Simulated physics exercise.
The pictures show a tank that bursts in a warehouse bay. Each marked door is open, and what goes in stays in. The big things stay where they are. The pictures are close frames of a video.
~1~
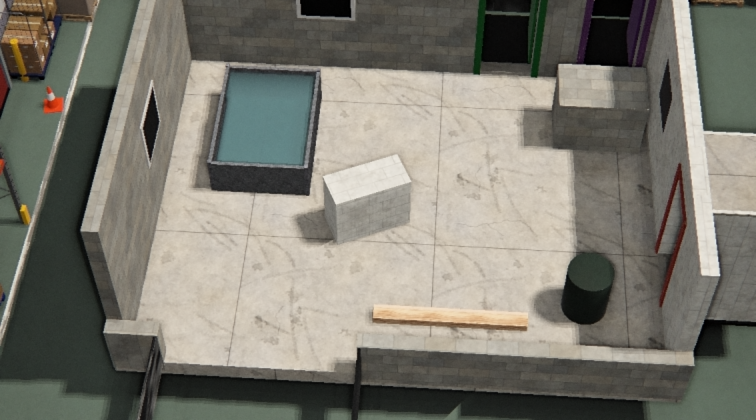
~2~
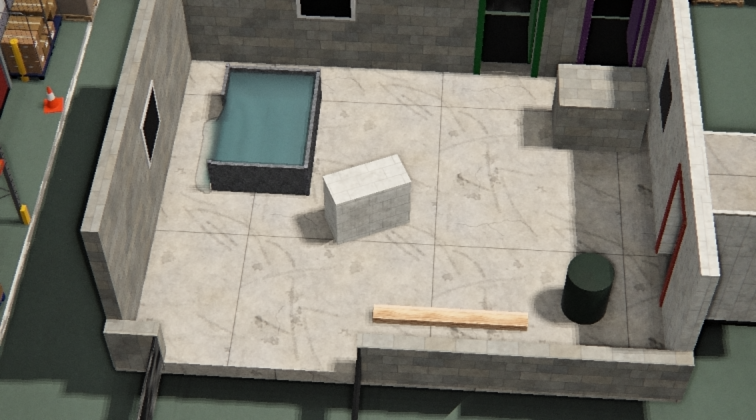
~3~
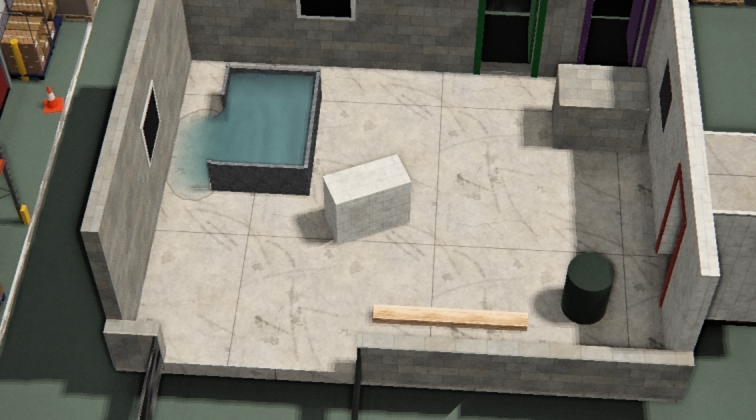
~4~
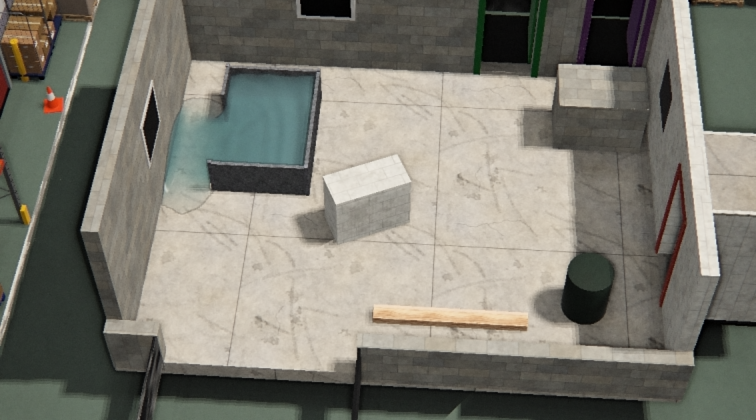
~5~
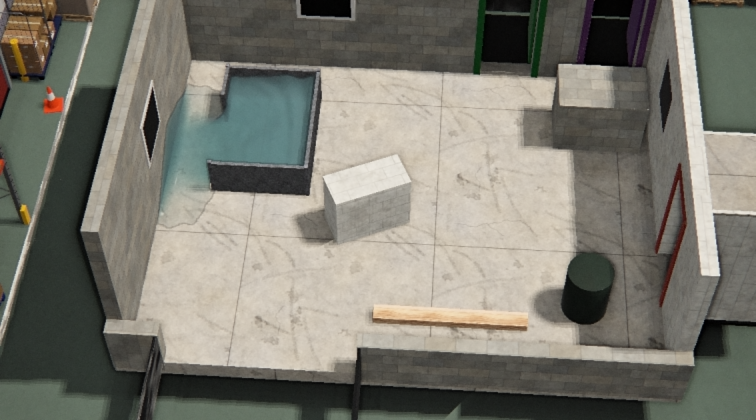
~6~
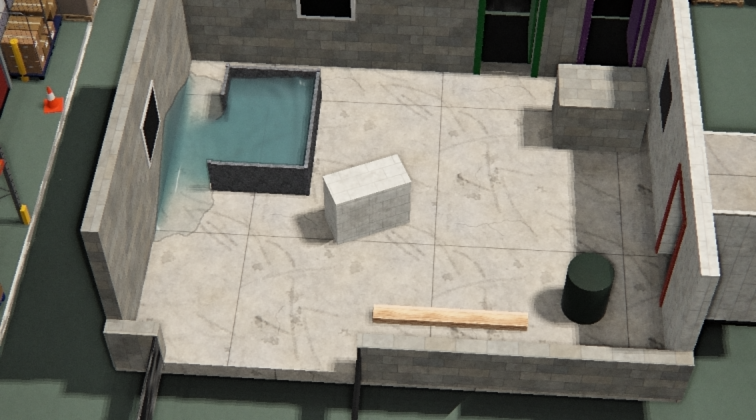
Blue-green water in a dark-walled tank sits still, then pours through a gap that opens in the tank's left side, spreads across the pale floor to the left wall and runs along it, while the surrounding objects stay put.
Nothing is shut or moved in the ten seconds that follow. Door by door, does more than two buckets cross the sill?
The purple door stays under that; the green door stays under that; the red door stays under that.
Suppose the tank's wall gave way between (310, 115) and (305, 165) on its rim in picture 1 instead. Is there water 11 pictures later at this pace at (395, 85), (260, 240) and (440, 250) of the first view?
One after the other: Dry, under water, clear.
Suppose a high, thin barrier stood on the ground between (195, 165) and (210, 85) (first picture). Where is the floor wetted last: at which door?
It is the one in red.
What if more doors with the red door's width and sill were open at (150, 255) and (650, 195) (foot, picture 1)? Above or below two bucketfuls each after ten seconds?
In that order: Is over, stays under.
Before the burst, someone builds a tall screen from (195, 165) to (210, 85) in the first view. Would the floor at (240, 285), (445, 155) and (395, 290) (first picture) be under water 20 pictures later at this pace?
In turn: Under water, dry, clear.
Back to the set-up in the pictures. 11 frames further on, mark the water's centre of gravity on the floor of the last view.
At about (229, 160).
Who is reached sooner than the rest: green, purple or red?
First comes the door marked green.
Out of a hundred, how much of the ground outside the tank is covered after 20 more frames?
Near 35 in a hundred.
A moment on, water covers 15 % of the floor; the purple door not reached, the green door not reached, the red door not reached.
Next, water covers 25 % of the floor; the purple door not reached, the green door not reached, the red door not reached.
Then, water covers 35 % of the floor; the purple door not reached, the green door wet at the sill, nothing in, the red door not reached.
Later, water covers 50 % of the floor; the purple door wet at the sill, nothing in, the green door wet at the sill, nothing in, the red door not reached.
In the end, water covers 75 % of the floor; the purple door under two buckets in, the green door wet at the sill, nothing in, the red door wet at the sill, nothing in.
